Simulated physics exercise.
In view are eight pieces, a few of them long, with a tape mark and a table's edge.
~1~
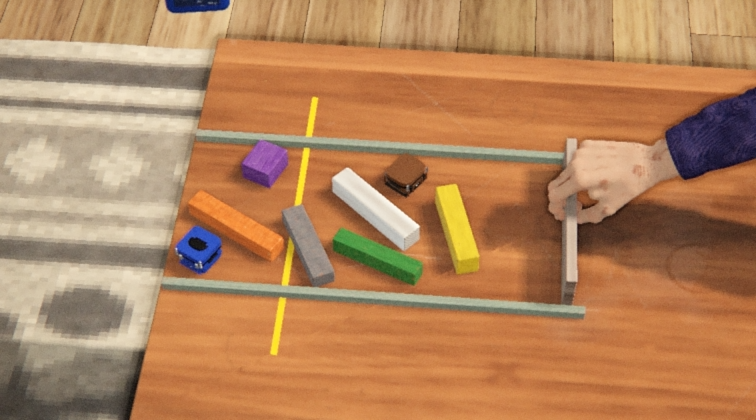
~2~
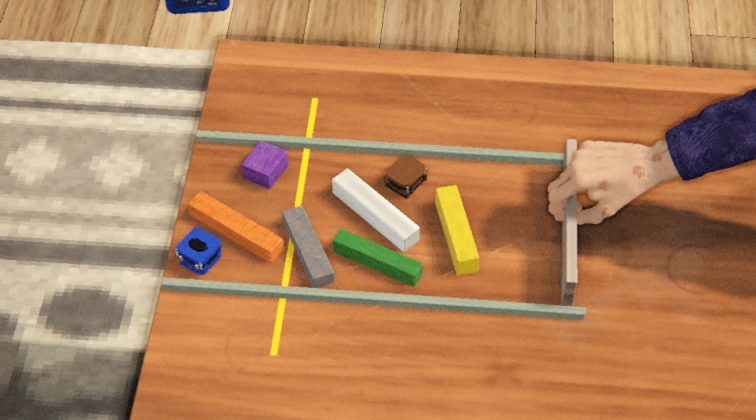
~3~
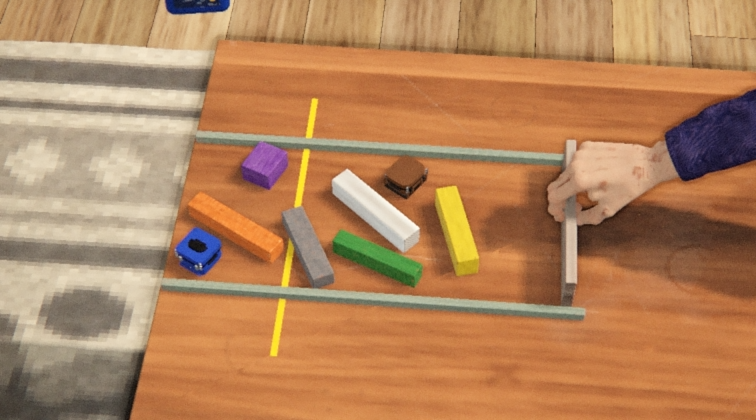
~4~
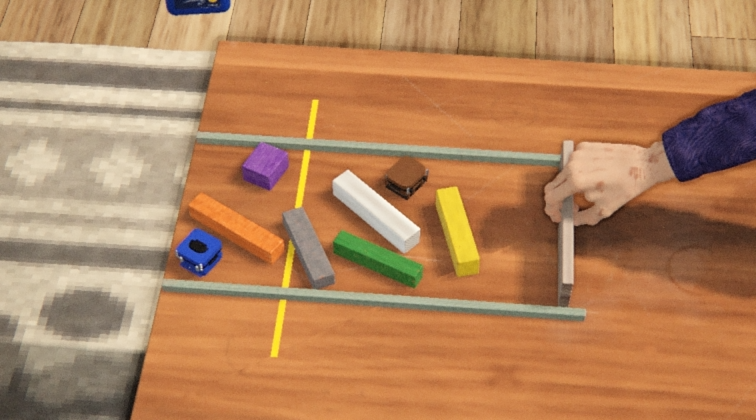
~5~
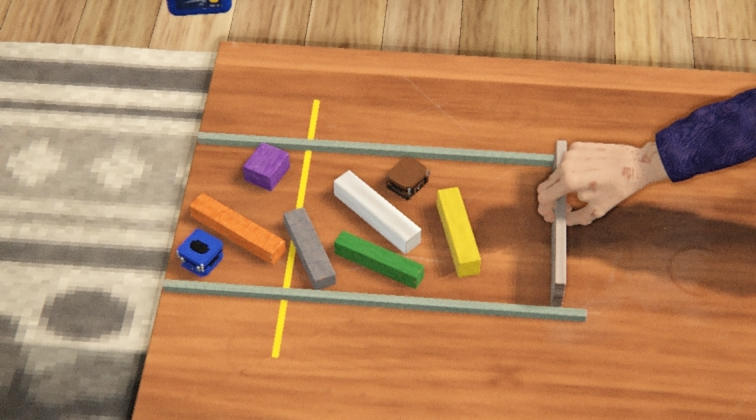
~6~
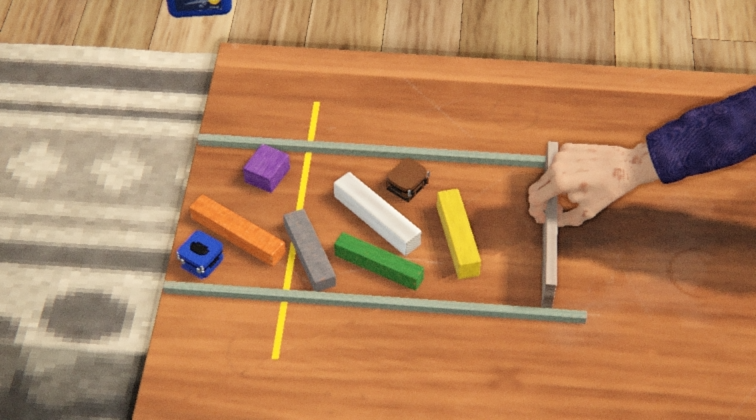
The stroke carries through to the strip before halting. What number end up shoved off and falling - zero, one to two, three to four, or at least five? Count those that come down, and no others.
Pieces that go over the edge: Not a single one.
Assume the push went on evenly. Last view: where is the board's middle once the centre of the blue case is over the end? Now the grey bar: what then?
The middle would be close to (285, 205) and then close to (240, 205).
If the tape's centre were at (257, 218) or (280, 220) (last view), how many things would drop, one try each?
Respectively 2 and 1.
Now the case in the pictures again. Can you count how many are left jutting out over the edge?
2, I think.
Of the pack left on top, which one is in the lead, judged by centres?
Blue case.
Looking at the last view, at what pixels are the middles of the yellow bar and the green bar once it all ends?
About (286, 219), and about (255, 252).
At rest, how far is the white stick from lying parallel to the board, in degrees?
Roughly 10° out of line.
A little later, none off yet; blue case at rest near (201, 256); orange bar at rest near (237, 230); purple block at rest near (267, 168).
Next, none off yet; blue case at rest near (201, 256); orange bar moving near (234, 232); purple block at rest near (267, 168).
When it is over, the number that fall off is zero.
